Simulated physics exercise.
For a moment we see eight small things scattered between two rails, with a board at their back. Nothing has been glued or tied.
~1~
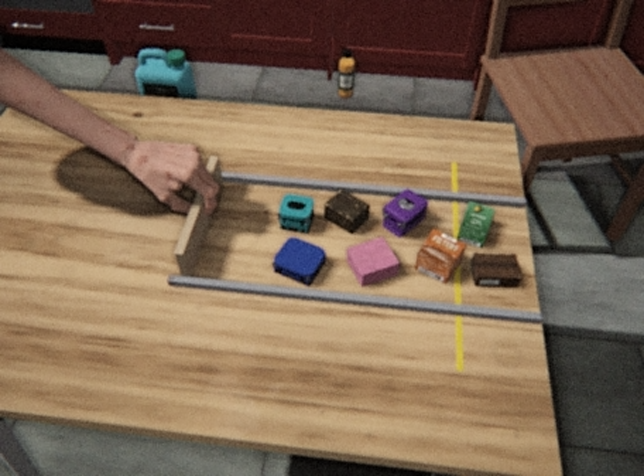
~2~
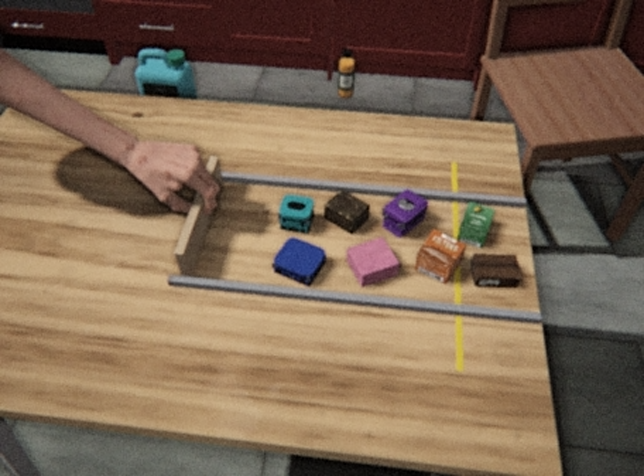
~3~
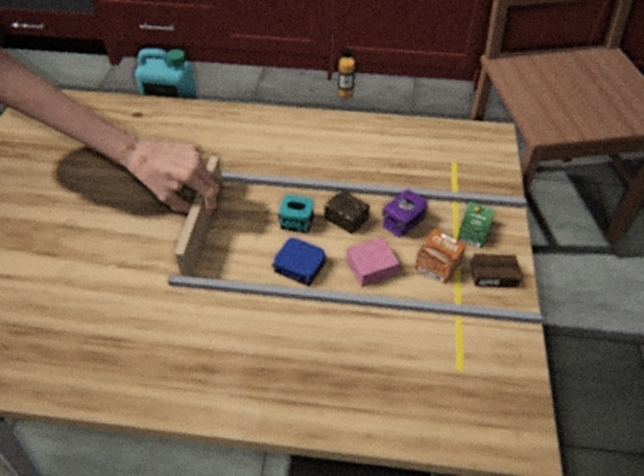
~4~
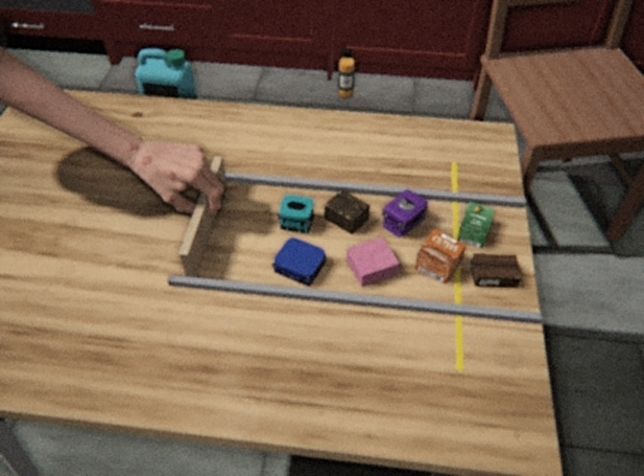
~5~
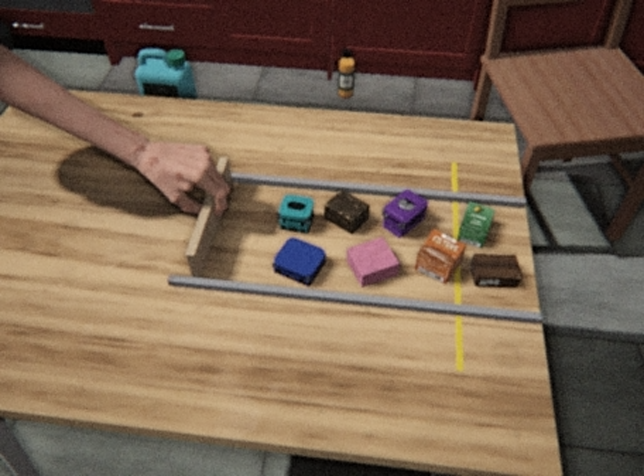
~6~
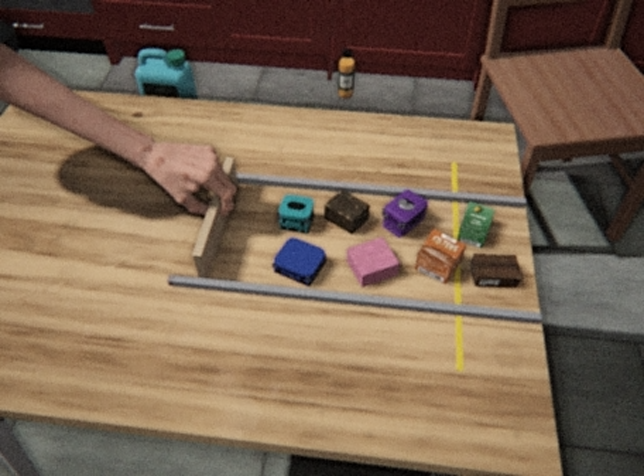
The clip opens on a wooden table where a hand holds a board upright at the left of two rails, with eight small colourful items between them and a yellow line crossing near the right. The board stays still at first, then the hand slides it slightly right, while the items remain unmoved.
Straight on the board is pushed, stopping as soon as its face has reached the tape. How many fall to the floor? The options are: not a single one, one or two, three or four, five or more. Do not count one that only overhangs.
Answer: Three or four.
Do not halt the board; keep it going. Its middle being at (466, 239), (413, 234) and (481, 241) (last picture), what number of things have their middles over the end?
Taking the three positions in turn, the counts come to 4, 1 and 5.
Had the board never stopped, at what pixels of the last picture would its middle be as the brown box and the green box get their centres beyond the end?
Its middle is about (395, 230) and about (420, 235).
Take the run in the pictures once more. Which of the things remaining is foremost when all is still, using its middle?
The one is the pink block.
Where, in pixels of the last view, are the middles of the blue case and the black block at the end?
Final spots - blue case (480, 274), black block (504, 216).
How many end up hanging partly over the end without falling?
It comes to 1.
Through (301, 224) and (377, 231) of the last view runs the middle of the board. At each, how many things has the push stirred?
Tally: 3; 8.
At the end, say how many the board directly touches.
The count comes out at 2.
Soon after, none off yet; brown box at rest near (495, 271); green box at rest near (476, 225); orange box at rest near (440, 257).
At rest, the number that fall off is three or four; fallen, purple case, orange box, green box and brown box.
